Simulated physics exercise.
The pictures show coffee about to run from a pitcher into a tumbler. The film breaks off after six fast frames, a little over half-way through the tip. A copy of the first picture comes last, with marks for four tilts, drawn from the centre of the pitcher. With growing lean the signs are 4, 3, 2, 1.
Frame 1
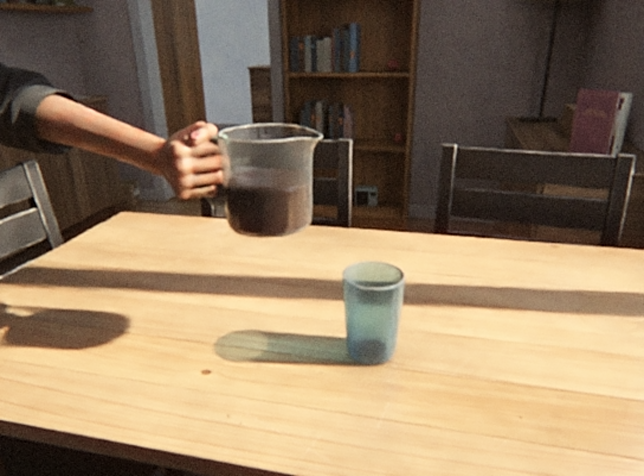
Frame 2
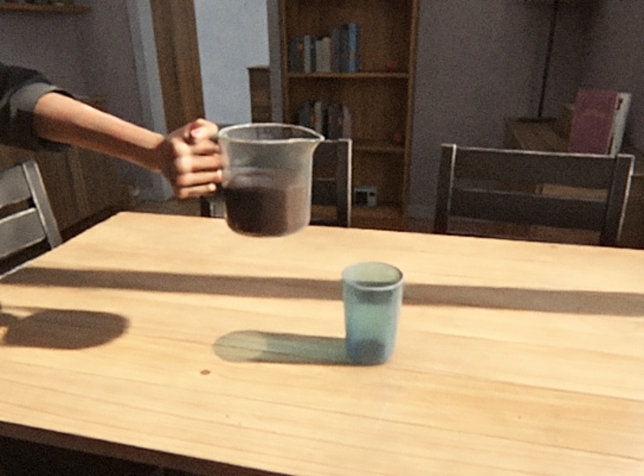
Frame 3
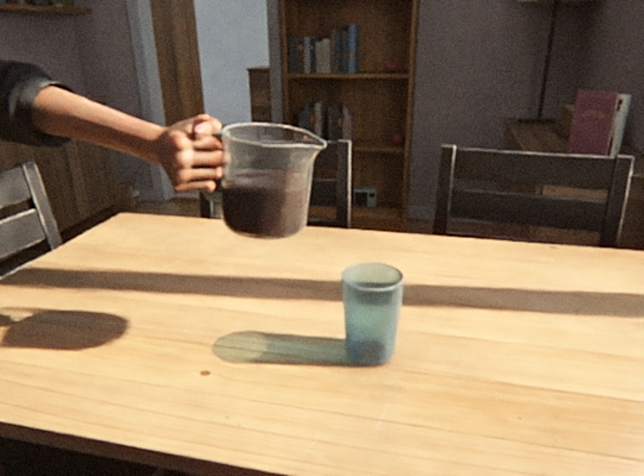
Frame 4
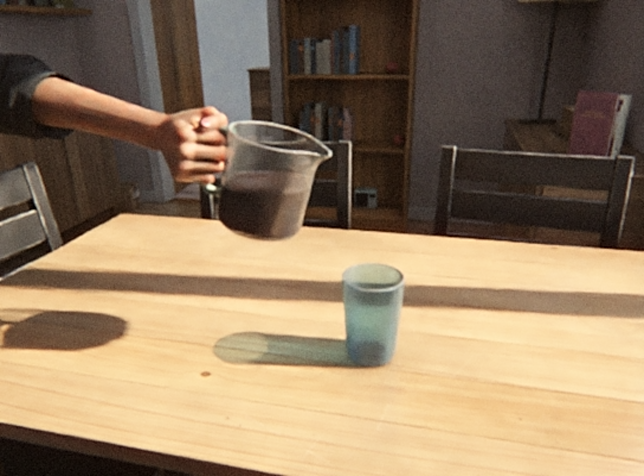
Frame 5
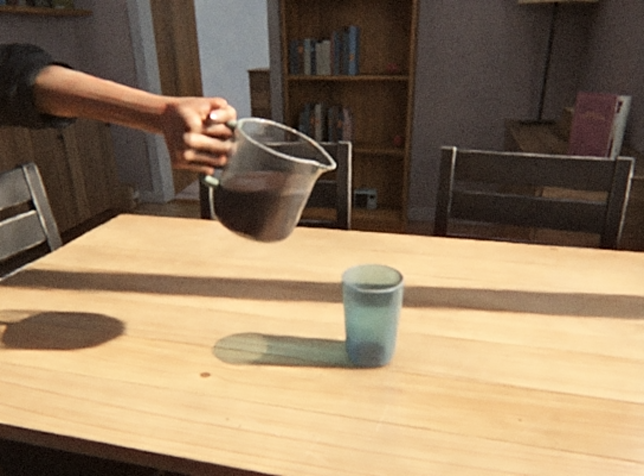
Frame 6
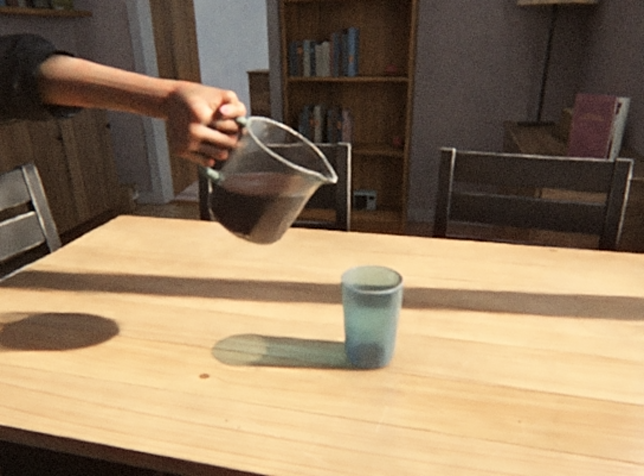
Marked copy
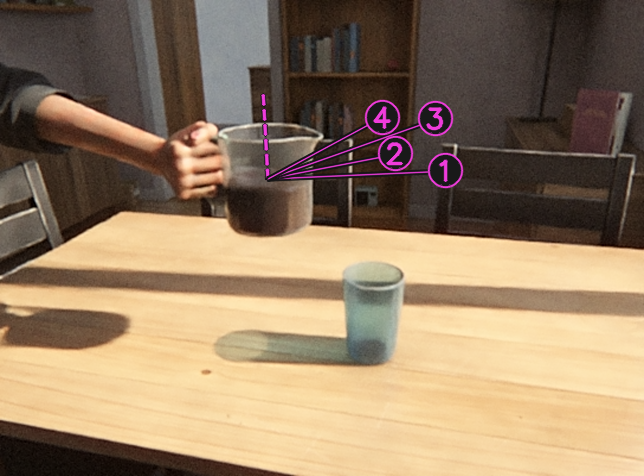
A hand gripping a clear pitcher of dark liquid holds it nearly still and upright above a wooden table, to the upper left of an empty blue-green tumbler. The hand then gradually tilts the pitcher to the right, its spout lowering as the liquid shifts inside, while the tumbler stays in place.
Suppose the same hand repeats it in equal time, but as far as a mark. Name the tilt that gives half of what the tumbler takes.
I would pick line 3.
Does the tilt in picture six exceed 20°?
Yes.
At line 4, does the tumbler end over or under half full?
Under.
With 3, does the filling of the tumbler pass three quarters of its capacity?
No, it does not.
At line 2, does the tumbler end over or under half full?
Over.
On the marked copy, 1 at (428, 171); 2 at (379, 157); 3 at (419, 125); 4 at (367, 125).
With 1, the tumbler ends with about 92 % of what it can hold.
With 2, the tumbler ends with about 74 % of what it can hold.
With 3, the tumbler ends with about 52 % of what it can hold.
With 4, the tumbler ends with about 31 % of what it can hold.
